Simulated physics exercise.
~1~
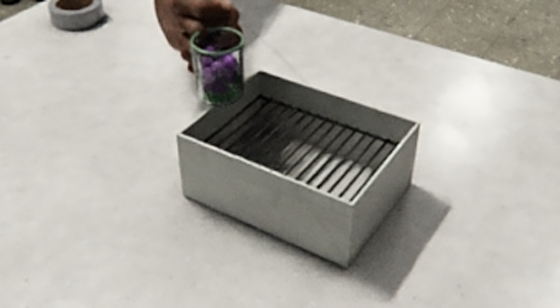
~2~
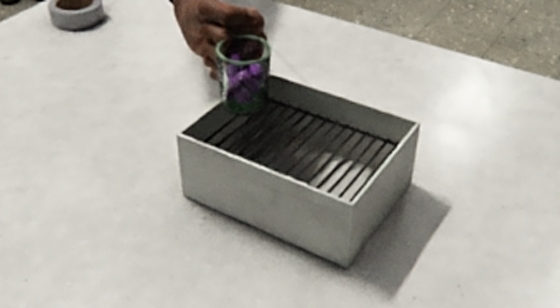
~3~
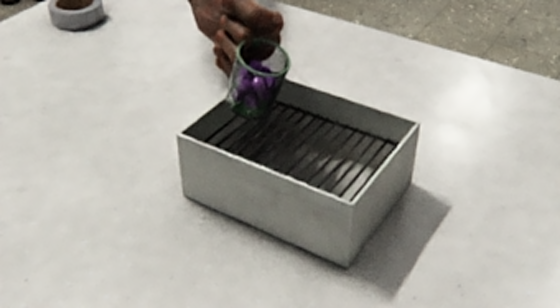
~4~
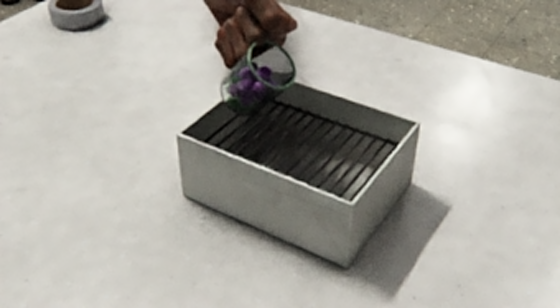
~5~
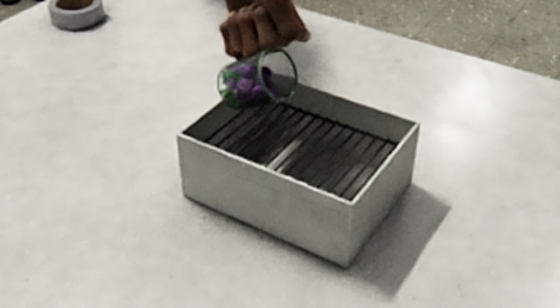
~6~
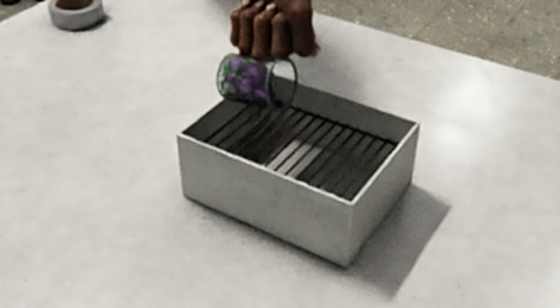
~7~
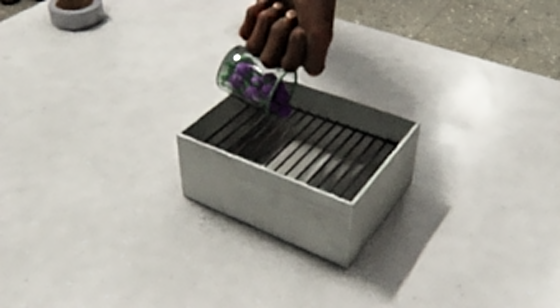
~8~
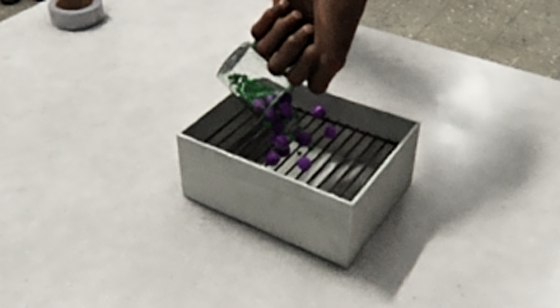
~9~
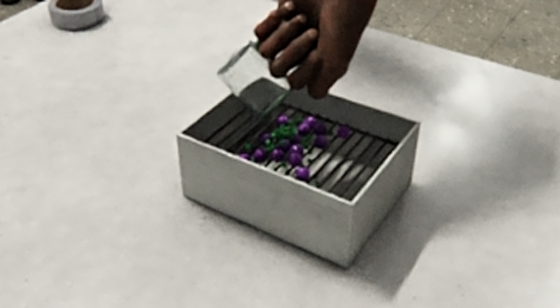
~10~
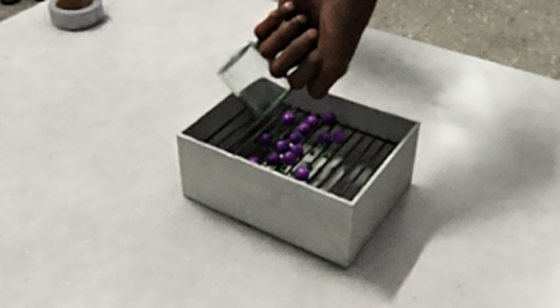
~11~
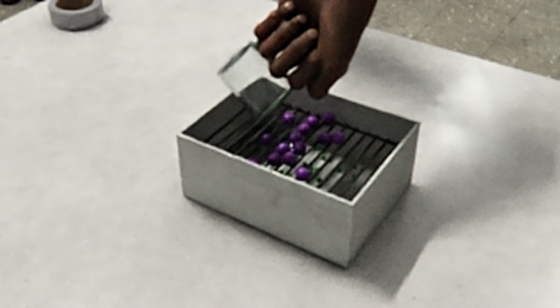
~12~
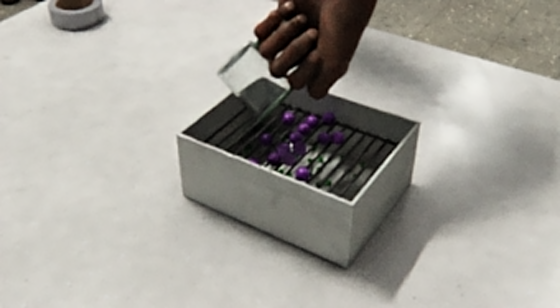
A hand tips a clear cup, spilling purple balls onto wires while green pieces fall through.
